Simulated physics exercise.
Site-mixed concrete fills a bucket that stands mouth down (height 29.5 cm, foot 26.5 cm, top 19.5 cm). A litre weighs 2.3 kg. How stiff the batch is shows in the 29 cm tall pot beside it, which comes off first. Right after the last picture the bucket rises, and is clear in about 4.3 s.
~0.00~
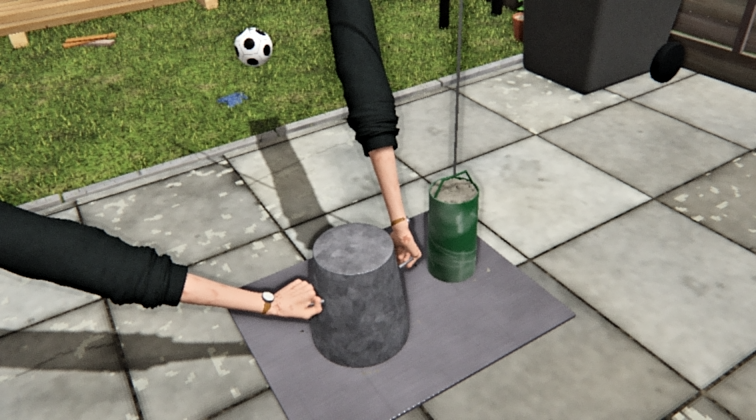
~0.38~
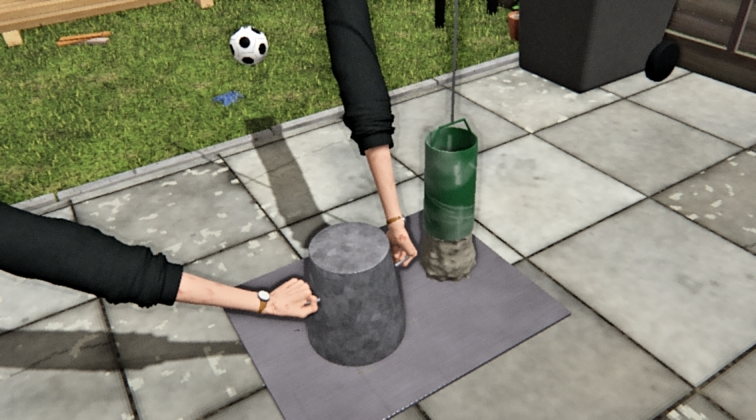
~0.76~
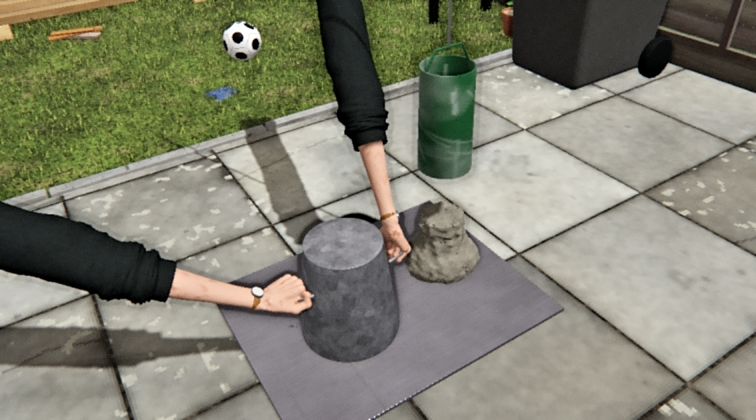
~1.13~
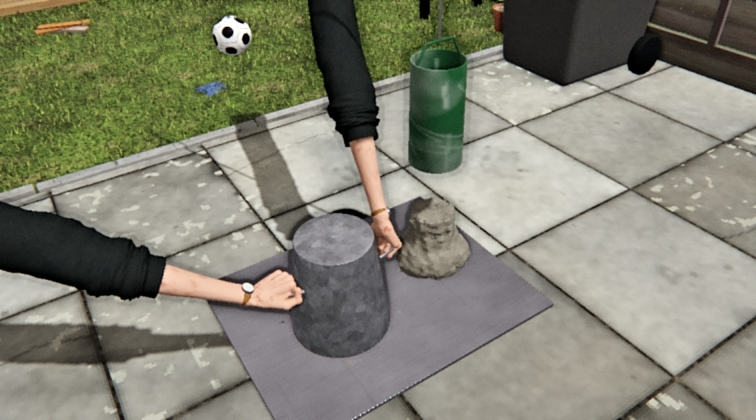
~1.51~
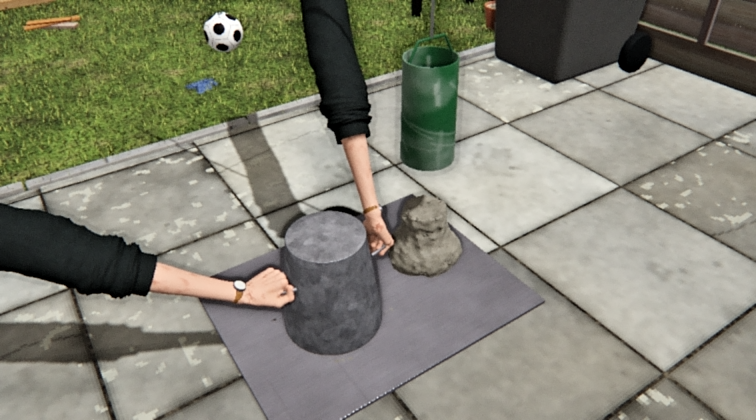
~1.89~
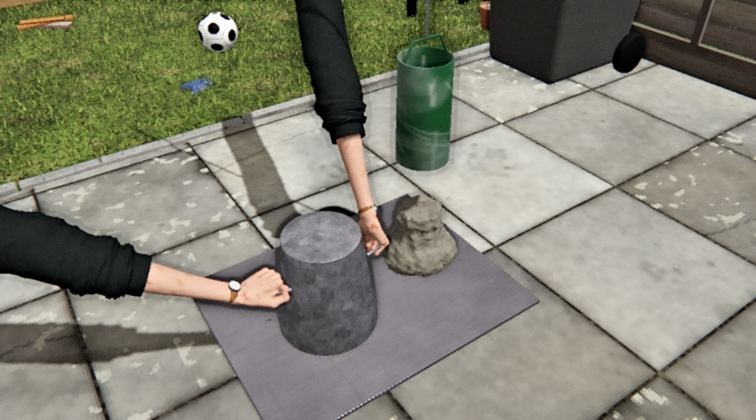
At the start, two hands rest beside an upturned dark grey bucket on a mat, next to a green pot. The pot lifts straight up, uncovering a rough grey mound that slumps a little and widens, then hangs behind it, while the bucket and hands stay put.
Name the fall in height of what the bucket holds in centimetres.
It comes to near 7 cm.
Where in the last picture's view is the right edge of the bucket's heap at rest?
Near (387, 314).
After 3.0 s, the bucket is up 7.3 cm; the site-mixed concrete has come down 3.1 cm to 26 cm and is 29 cm wide.
After 4.0 s, the bucket is up 18 cm; the site-mixed concrete has come down 6.4 cm to 23 cm and is 33 cm wide.
After 5.1 s, the bucket is up 30 cm; the site-mixed concrete has come down 6.6 cm to 23 cm and is 33 cm wide.
After 6.4 s, the bucket is clear; the site-mixed concrete has come down 6.7 cm to 23 cm and is 33 cm wide.
After 6.9 s, at rest, the bucket is clear; the site-mixed concrete has come down 6.7 cm to 23 cm and is 33 cm wide.
